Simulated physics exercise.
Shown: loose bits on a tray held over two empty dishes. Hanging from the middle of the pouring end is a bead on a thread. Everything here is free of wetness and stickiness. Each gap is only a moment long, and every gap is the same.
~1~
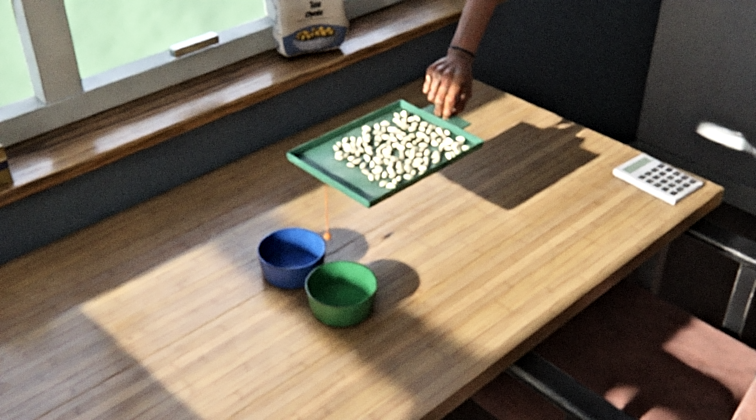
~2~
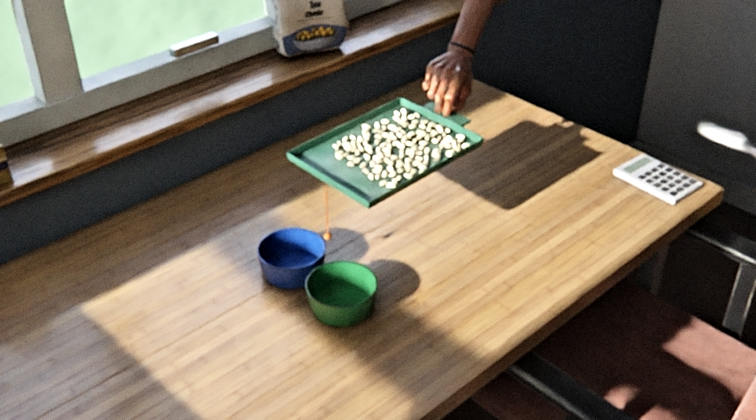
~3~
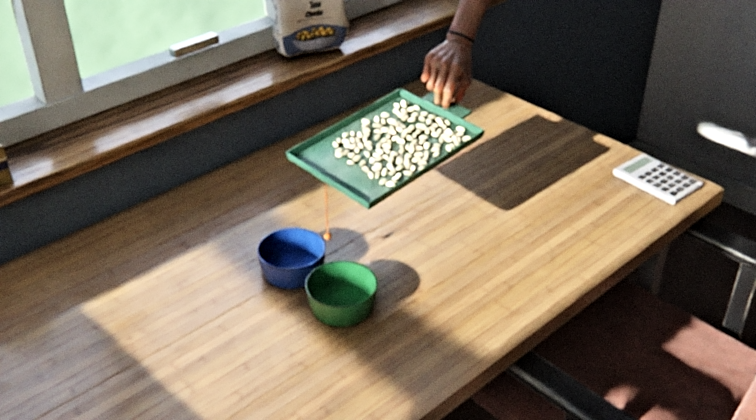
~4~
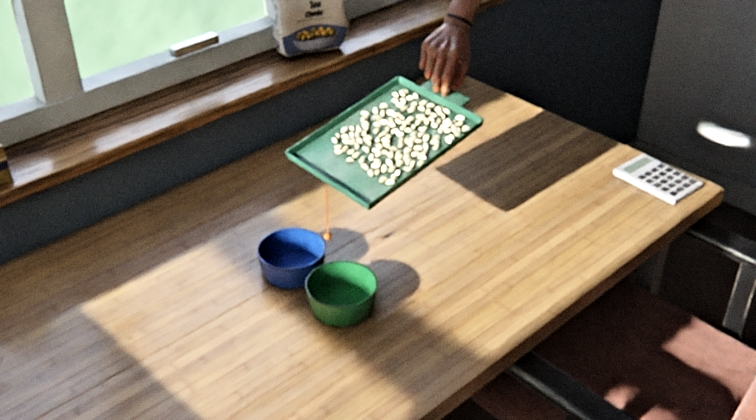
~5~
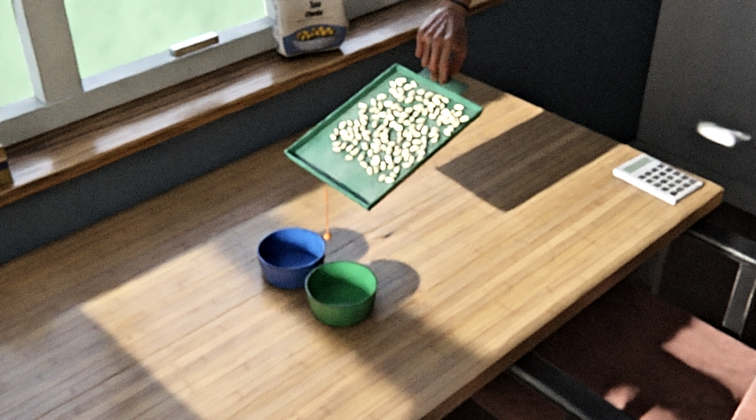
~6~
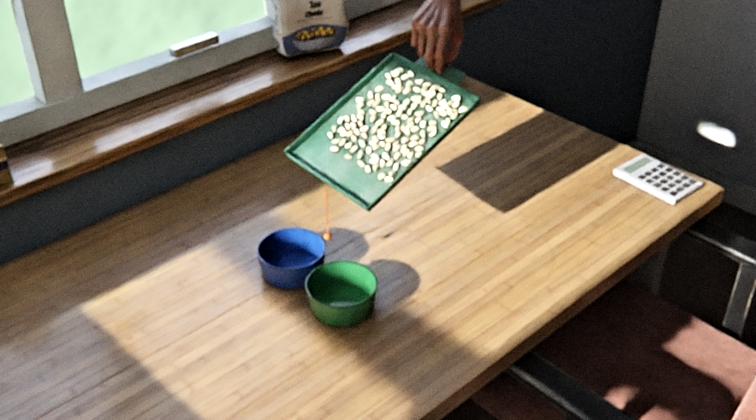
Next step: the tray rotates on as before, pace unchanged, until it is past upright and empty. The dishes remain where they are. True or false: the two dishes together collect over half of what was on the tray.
True.
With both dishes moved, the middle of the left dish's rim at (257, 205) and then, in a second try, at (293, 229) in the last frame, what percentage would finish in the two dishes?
Close to 20 in a hundred, then close to 60 in a hundred.
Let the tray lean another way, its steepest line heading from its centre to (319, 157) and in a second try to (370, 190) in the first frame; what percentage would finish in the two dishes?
20 %, give or take, and then 50 %.
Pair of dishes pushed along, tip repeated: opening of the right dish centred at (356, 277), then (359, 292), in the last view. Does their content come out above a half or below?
The first place gets the greater share, the second the greater share.
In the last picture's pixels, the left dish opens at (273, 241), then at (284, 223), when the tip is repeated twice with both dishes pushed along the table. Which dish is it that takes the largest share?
In the first try it's the rightmost dish, and in the second it's the rightmost dish.
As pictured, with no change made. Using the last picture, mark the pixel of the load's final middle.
Near pixel (324, 293).
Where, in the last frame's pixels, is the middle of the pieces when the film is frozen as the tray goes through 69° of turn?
The middle of the load sits near (342, 182).
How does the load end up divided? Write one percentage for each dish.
Result - left dish: 30 %; right dish: 50 %.
Just after the last frame, tray tipped steeply; the larger part on the tray; just a few in the right dish; roughly a quarter in the air.
A moment on, tray tipped past a quarter turn; roughly a quarter on the tray; roughly a third in the right dish; about a tenth in the left dish; about a tenth outside both; roughly a quarter in the air.
Further on, tray tipped past a quarter turn; roughly half in the right dish; roughly a third in the left dish; about a tenth outside both.
When it is over, tray tipped past a quarter turn; roughly half in the right dish; roughly a third in the left dish; about a tenth outside both.
